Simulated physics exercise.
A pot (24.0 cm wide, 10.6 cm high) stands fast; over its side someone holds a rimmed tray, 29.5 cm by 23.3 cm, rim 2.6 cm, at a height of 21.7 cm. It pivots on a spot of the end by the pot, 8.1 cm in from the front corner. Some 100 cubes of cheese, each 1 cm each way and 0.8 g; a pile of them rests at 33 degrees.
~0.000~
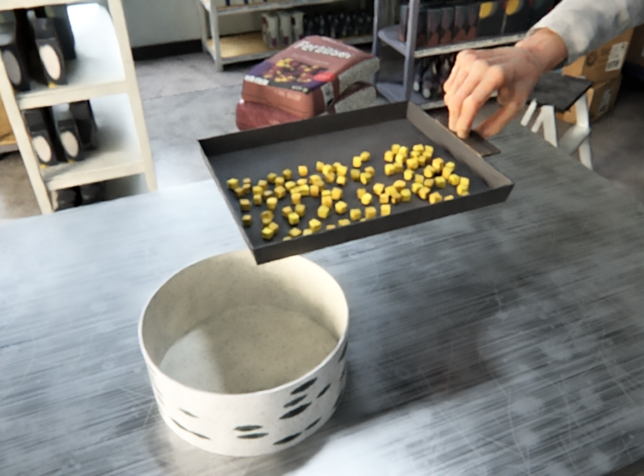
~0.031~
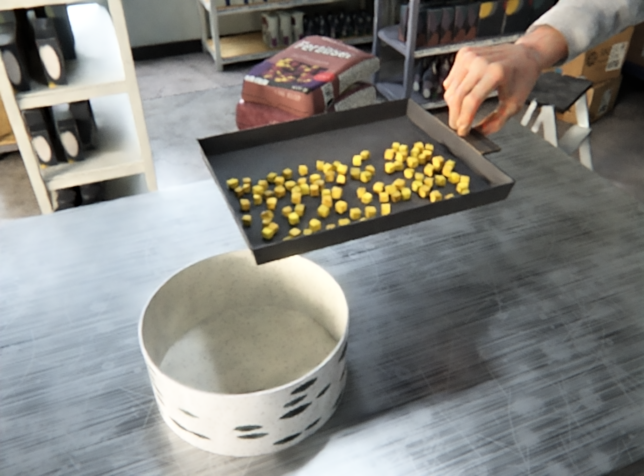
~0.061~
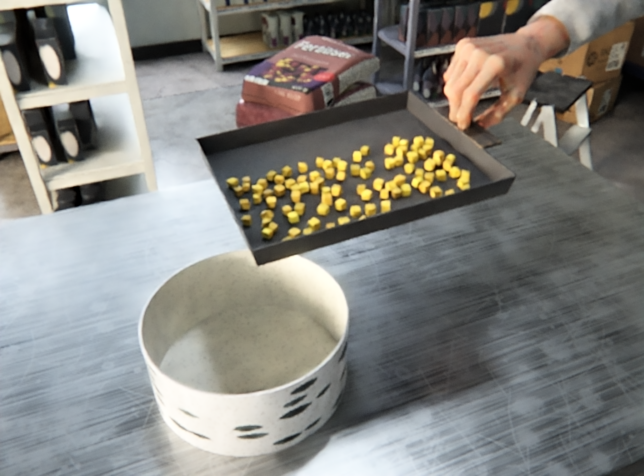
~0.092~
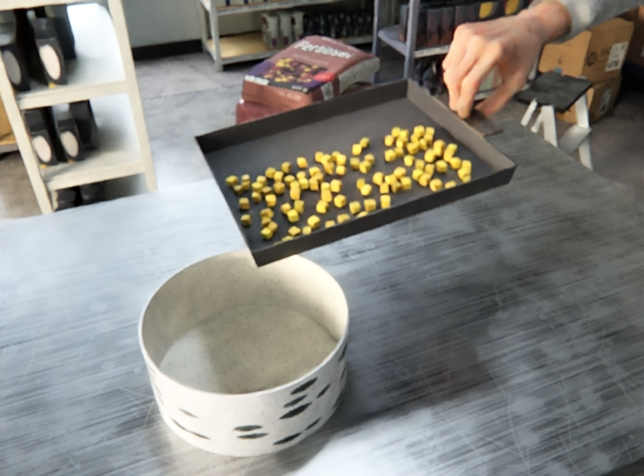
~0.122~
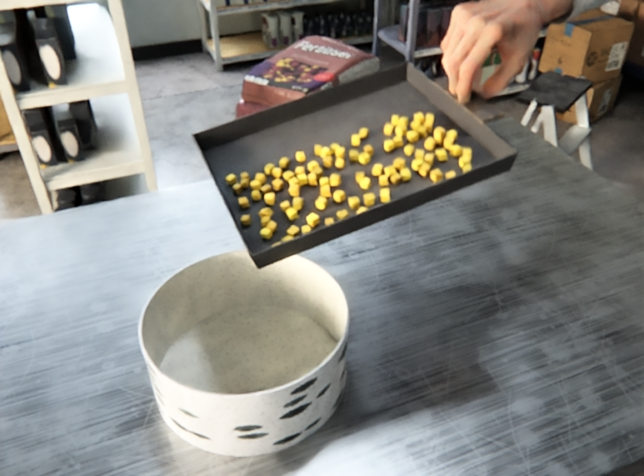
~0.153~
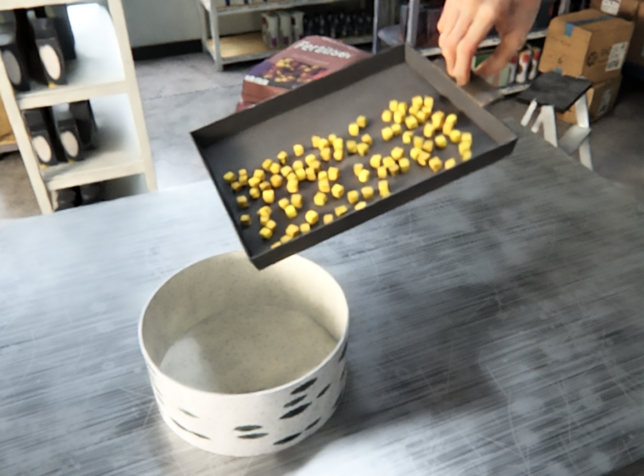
The footage shows a hand holding a dark rimmed tray of small yellow cubes above a white pot with dark marks on a grey table, then raising the tray's right end so it slants down toward the left.
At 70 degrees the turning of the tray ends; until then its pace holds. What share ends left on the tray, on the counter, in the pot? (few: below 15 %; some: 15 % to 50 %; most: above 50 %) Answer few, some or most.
Tray: Some, counter: Few, pot: Most.
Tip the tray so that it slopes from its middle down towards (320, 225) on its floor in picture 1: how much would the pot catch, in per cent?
About 50 per cent.
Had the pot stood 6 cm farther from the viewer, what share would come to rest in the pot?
In that case some 20 per cent.
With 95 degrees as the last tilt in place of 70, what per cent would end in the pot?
In that case some 95 per cent.
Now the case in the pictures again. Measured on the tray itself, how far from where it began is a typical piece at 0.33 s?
Some 0 cm.
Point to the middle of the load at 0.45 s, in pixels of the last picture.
Near (279, 167).
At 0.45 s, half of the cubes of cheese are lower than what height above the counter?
Roughly 30 cm.
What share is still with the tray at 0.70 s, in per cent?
Some 45 per cent of the load.
After 0.33 s, tilt 44 degrees; the tray holds 100 %, the pot 0 %.
Then, at 0.45 s, tilt 63 degrees; the tray holds 100 %, the pot 0 %.
Then, at 0.70 s, tilt 70 degrees; the tray holds 45 %, the pot 50 %.
By 1.9 s all is still; tray 35 %, counter 0 %, pot 60 %.
